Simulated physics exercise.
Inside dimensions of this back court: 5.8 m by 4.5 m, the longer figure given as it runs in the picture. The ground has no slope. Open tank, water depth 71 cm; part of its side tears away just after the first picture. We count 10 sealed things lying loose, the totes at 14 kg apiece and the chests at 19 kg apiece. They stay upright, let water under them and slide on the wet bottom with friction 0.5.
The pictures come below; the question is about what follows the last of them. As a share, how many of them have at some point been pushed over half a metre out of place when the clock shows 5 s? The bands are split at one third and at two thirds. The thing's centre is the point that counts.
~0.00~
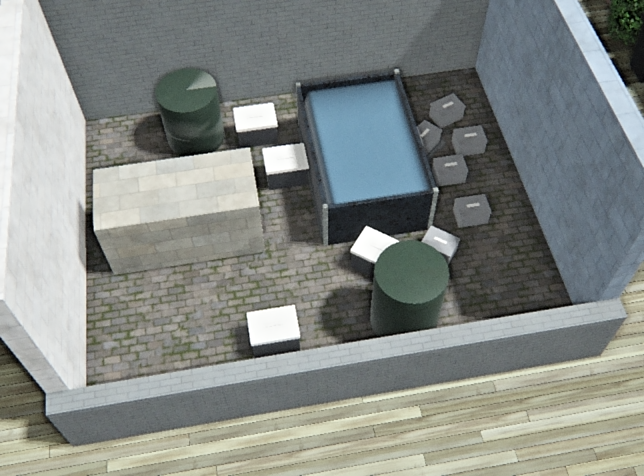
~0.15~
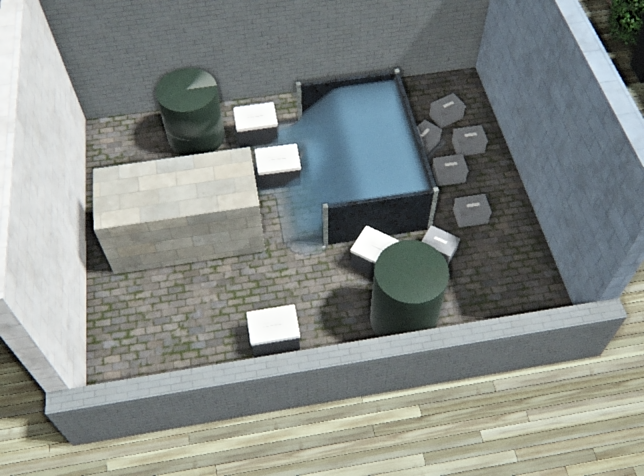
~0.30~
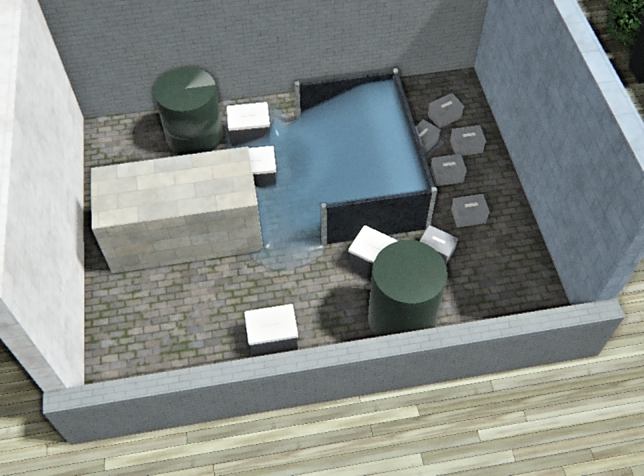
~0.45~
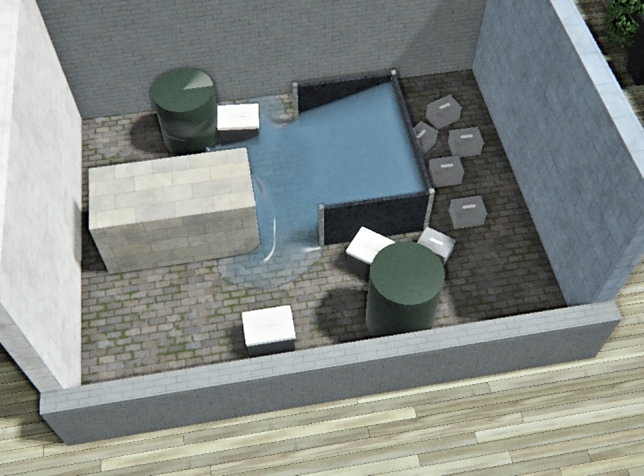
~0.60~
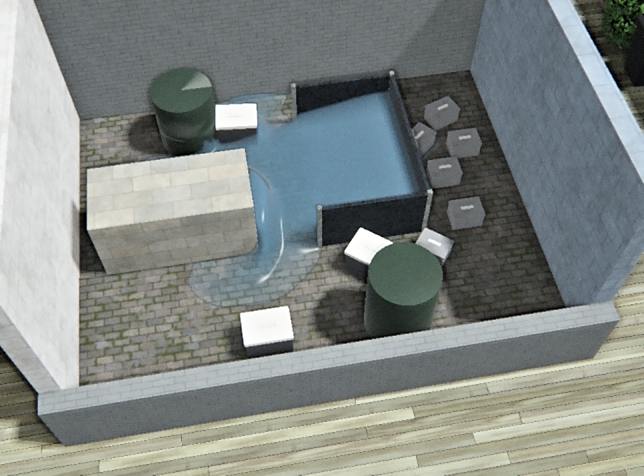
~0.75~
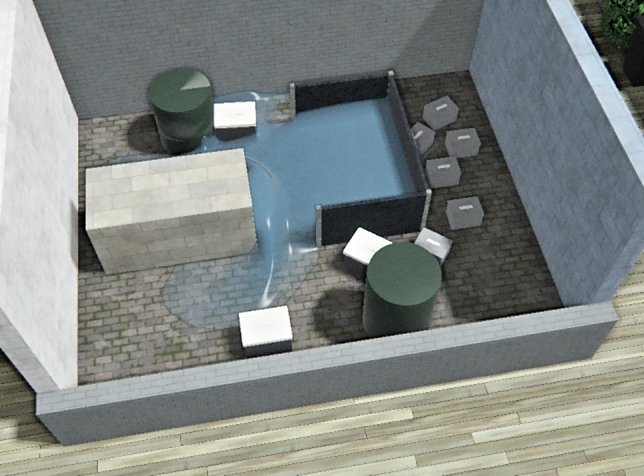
It falls under one third.
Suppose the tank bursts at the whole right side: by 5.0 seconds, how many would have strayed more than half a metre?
Then it comes to 8 of them.
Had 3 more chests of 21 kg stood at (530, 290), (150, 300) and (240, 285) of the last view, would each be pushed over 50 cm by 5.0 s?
Note, in sequence: Under threshold; under threshold; over threshold.
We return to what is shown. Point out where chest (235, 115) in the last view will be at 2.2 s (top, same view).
Look for it near (299, 86).
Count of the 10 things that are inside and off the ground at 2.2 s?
Of them, 2.
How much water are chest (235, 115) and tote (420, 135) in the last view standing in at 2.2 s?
Depth approx. 12 cm / 1 cm.
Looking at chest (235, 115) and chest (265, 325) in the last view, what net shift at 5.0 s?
Net shifts, in order: 300 cm and 80 cm.
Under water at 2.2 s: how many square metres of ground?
Roughly 15 m2.
After 1.1 s 1 of 10 are over 50 cm from their spots; 1 afloat.
After 2.2 s 2 of 10 are over 50 cm from their spots; 2 afloat.
After 3.5 s 3 of 10 are over 50 cm from their spots; 2 afloat.
After 5.0 s 3 of 10 are over 50 cm from their spots, and 3 have been at some point; 2 afloat.
